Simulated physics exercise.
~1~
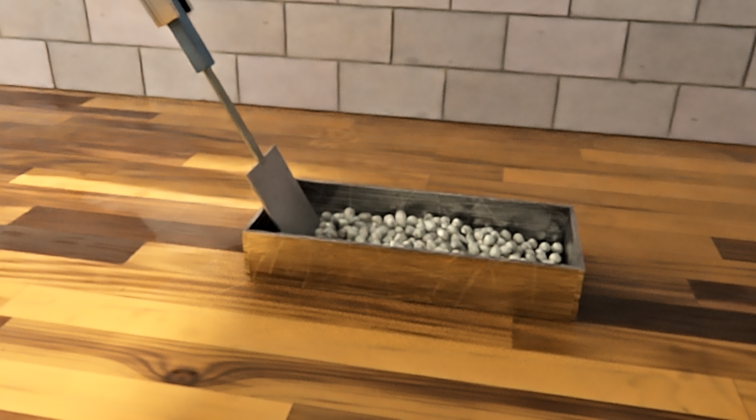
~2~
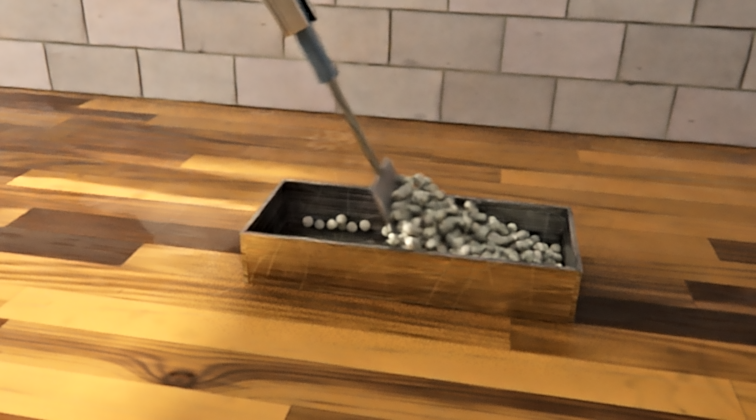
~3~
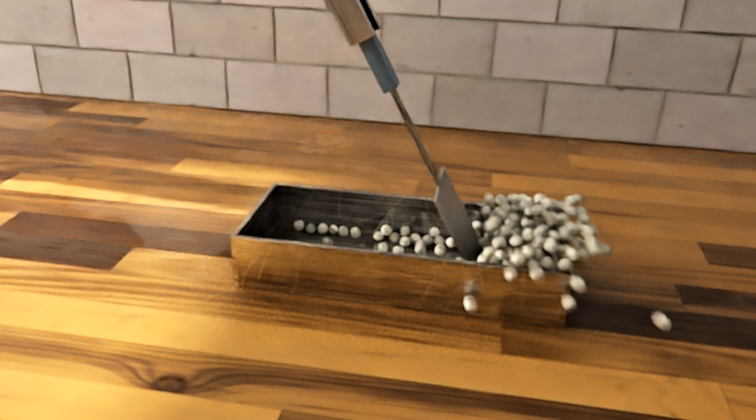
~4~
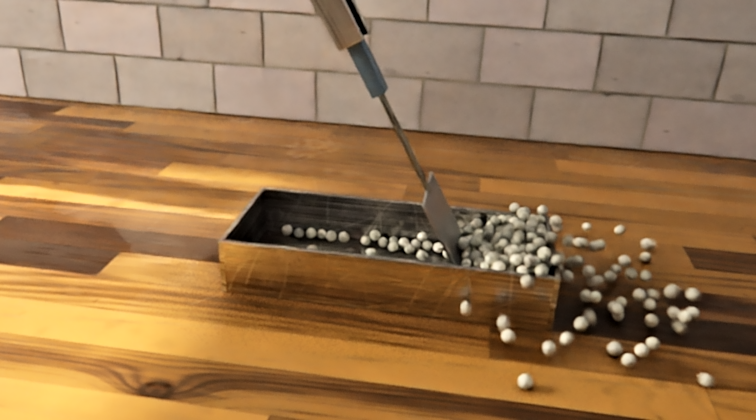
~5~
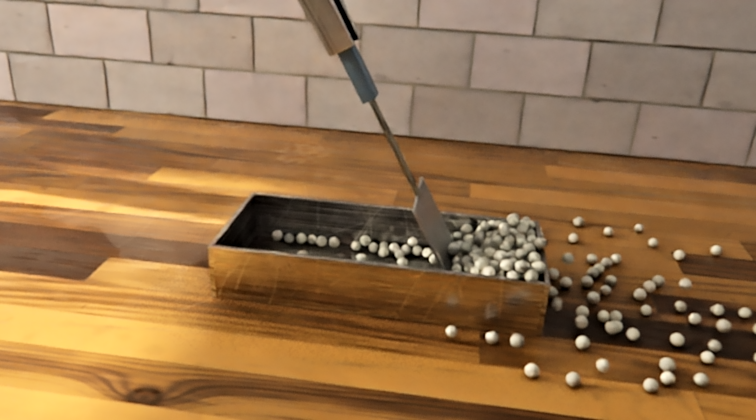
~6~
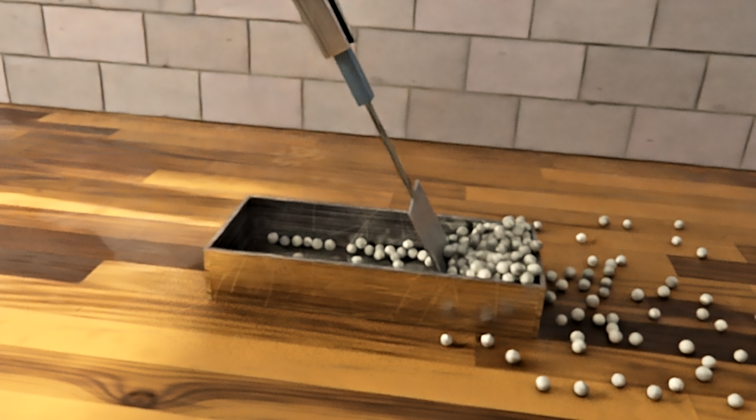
On a wooden counter, a turner held by an arm swept small whitish beads rightward along a roasting tin, heaping them at the far end until many spilled over the rim and scattered across the wood, while the rest stayed in the tin.
